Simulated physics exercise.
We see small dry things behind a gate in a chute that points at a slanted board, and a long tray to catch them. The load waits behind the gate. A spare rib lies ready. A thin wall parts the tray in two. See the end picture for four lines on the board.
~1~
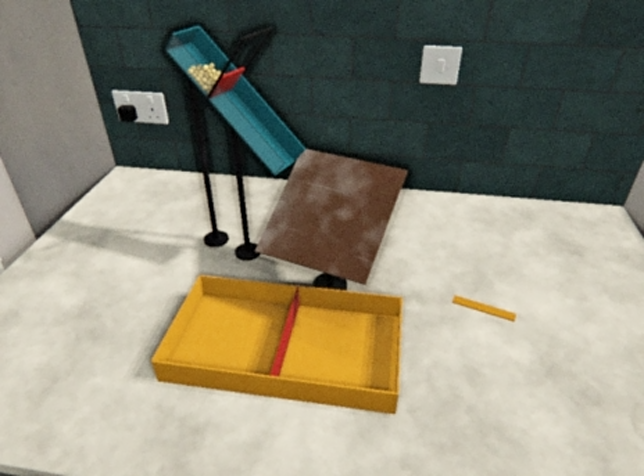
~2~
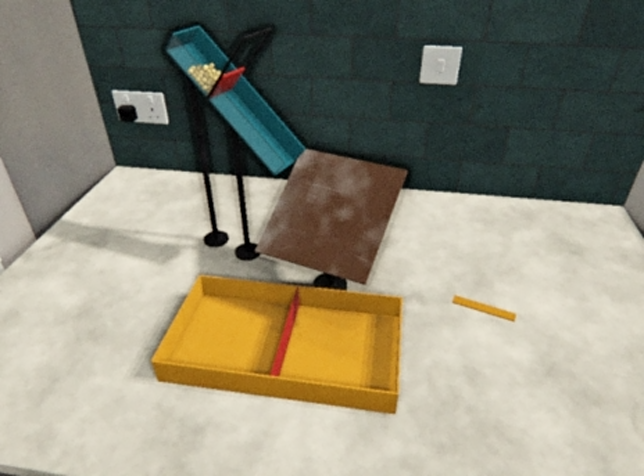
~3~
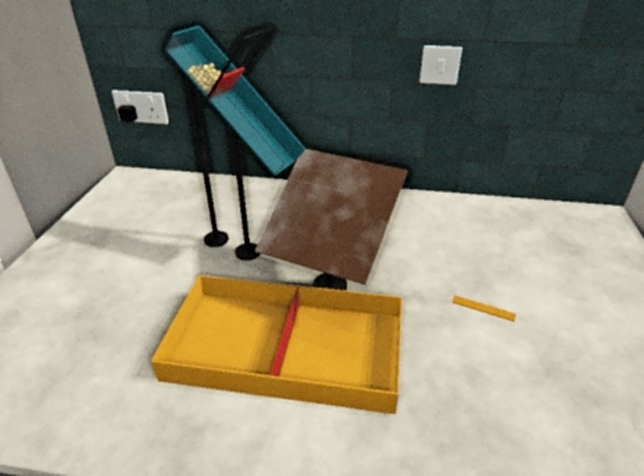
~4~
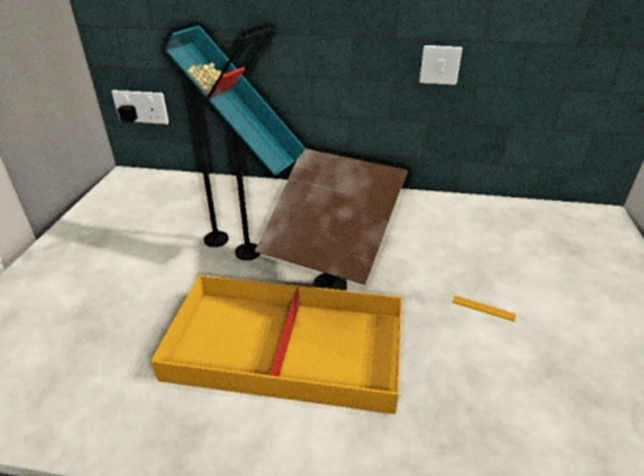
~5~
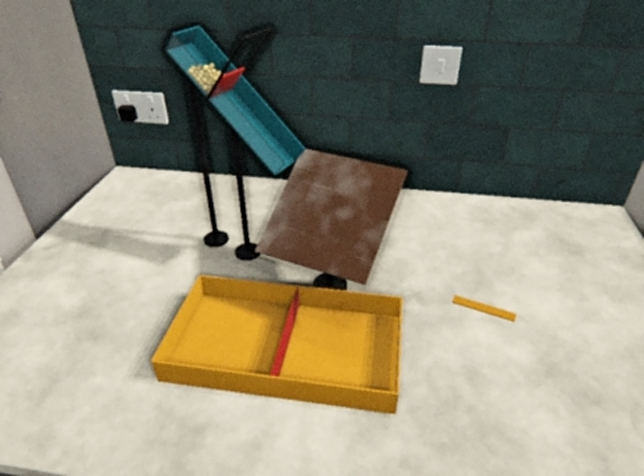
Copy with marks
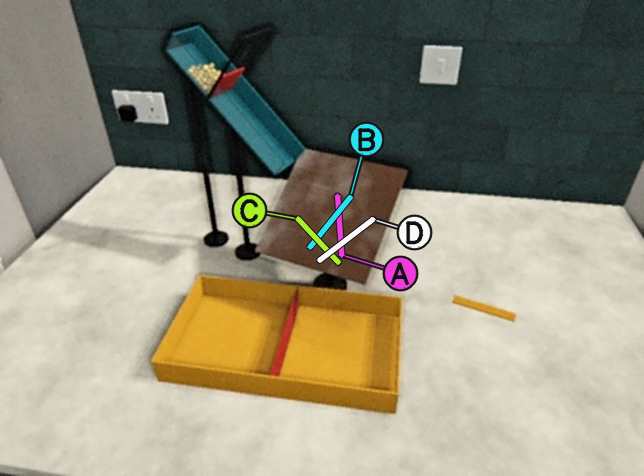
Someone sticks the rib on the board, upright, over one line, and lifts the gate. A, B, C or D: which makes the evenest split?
The best line is D.
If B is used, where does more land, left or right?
The left half.
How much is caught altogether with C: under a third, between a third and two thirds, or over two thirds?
Over two thirds.
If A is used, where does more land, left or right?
More lands on the right.
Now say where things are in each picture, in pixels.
In the first frame, load behind the gate near (215, 81), soya beans; lip of the chute near (285, 168), sloping fairly steeply.
In the second frame, middle of the board near (331, 211), tilted fairly steeply; middle of its low edge near (308, 267); of its high edge near (353, 159).
In the third frame, front corners of the tray near (152, 361) and (398, 394); front end of its middle wall near (271, 377); gate still shut near (232, 75).
In the fourth frame, middle of the load near (215, 81); lip near (285, 168).
In the fifth frame, middle of the load near (215, 81); lip near (285, 168).
On the marked copy, line A from (337, 196) to (341, 255); line B from (350, 197) to (310, 247); line C from (298, 218) to (338, 262); line D from (372, 219) to (319, 260).
Choosing A, of what is caught, a small share in the left half, the bulk in the right.
Choosing B, of what is caught, all but a few in the left half, only a few in the right.
Choosing C, of what is caught, only a few in the left half, all but a few in the right.
Choosing D, of what is caught, close to two thirds in the left half, close to a third in the right.
